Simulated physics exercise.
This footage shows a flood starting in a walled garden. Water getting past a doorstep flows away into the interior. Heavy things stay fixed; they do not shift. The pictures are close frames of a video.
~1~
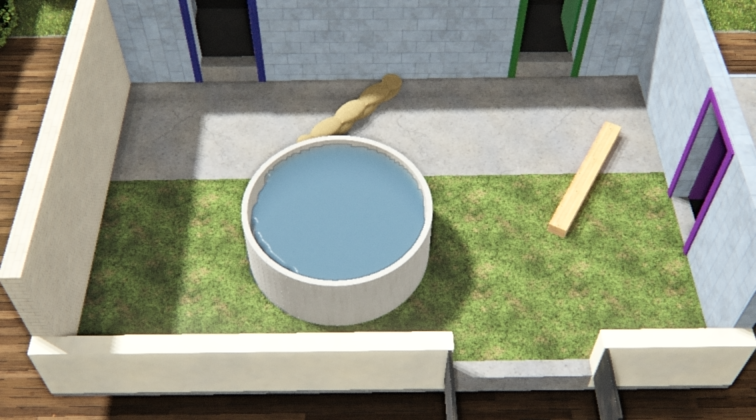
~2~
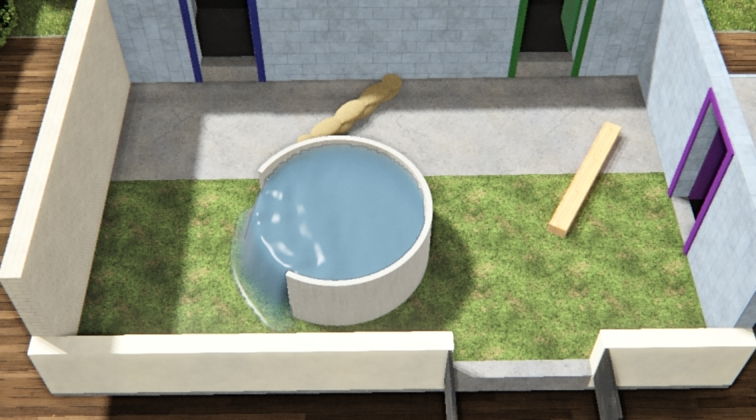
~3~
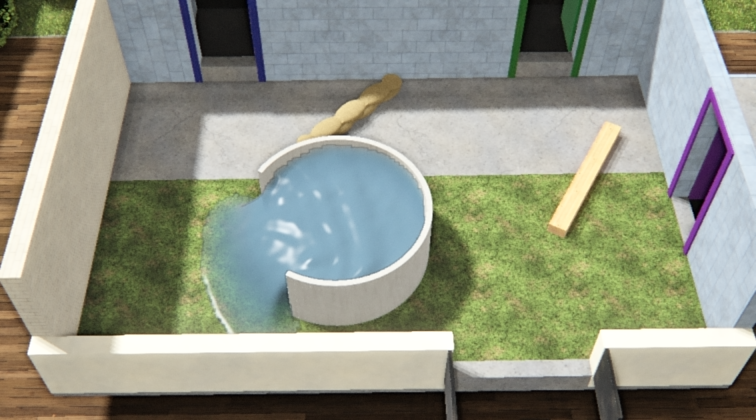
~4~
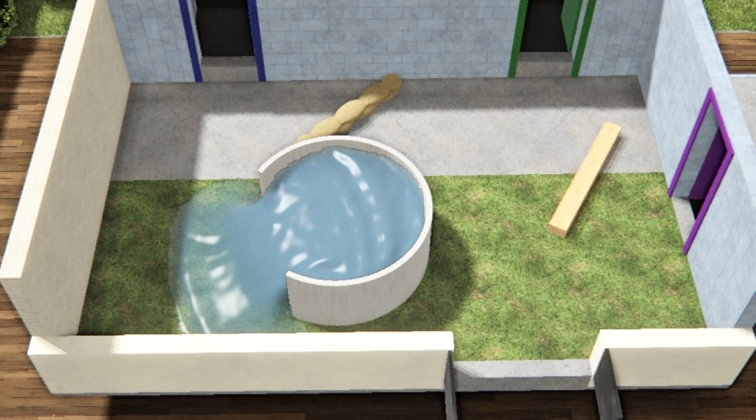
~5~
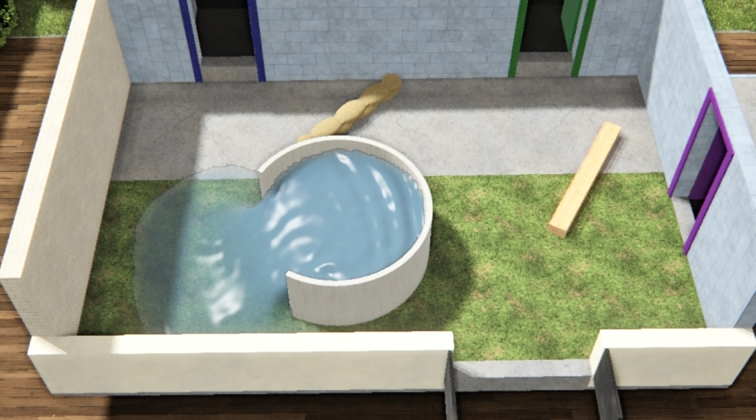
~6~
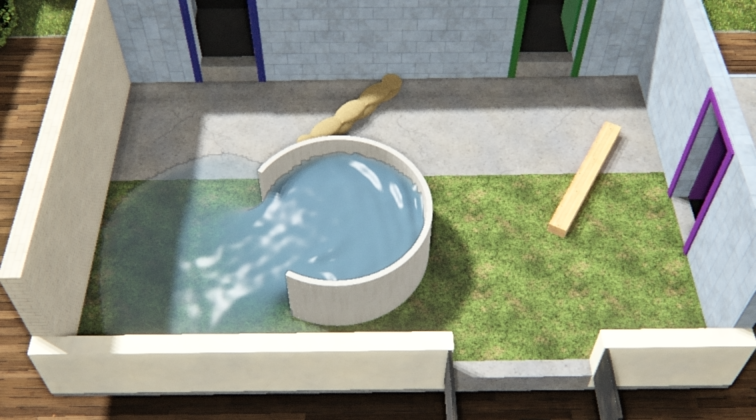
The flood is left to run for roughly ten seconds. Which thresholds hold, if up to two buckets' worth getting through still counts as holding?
The green door holds; the purple door holds; the blue door holds.
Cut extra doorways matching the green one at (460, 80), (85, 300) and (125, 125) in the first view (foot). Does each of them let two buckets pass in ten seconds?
Stays within it; exceeds it; stays within it.
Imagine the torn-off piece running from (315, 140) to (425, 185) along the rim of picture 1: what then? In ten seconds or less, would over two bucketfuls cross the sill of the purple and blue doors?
Purple door: Exceeds it; blue door: Remains below.
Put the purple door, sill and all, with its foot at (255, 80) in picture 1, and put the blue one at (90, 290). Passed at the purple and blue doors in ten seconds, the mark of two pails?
So the purple door ends up above and the blue door ends up above.
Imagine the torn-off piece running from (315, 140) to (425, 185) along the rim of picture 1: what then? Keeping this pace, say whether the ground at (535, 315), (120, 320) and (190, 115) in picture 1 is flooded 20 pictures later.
One after the other: No water, dry, under water.
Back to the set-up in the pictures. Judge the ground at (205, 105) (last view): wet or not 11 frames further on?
By then I'd expect it to be inundated.
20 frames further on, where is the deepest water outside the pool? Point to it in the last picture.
I'd say near (131, 87).
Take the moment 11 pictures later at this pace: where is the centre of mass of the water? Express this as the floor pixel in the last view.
Centre point: Around (219, 261).
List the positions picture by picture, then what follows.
In the first picture, still water in the pool at (337, 210).
In the second picture, the front is at (281, 326), out from the gap at (254, 256).
In the third picture, water pours out at (254, 256) and has run to a hidden place.
In the fourth picture, the front is at (220, 186), out from the gap at (255, 259).
In the fifth picture, water pours out at (255, 259) and has run to (156, 203).
In the sixth picture, the front is at (127, 200), out from the gap at (255, 259).
A moment on, water covers 30 % of the floor; the green door not reached, the purple door not reached, the blue door not reached.
Next, water covers 30 % of the floor; the green door not reached, the purple door not reached, the blue door not reached.
Then, water covers 45 % of the floor; the green door not reached, the purple door not reached, the blue door wet at the sill, nothing in.
Later, water covers 80 % of the floor; the green door wet at the sill, nothing in, the purple door not reached, the blue door wet at the sill, nothing in.
In the end, water covers 95 % of the floor; the green door wet at the sill, nothing in, the purple door not reached, the blue door wet at the sill, nothing in.
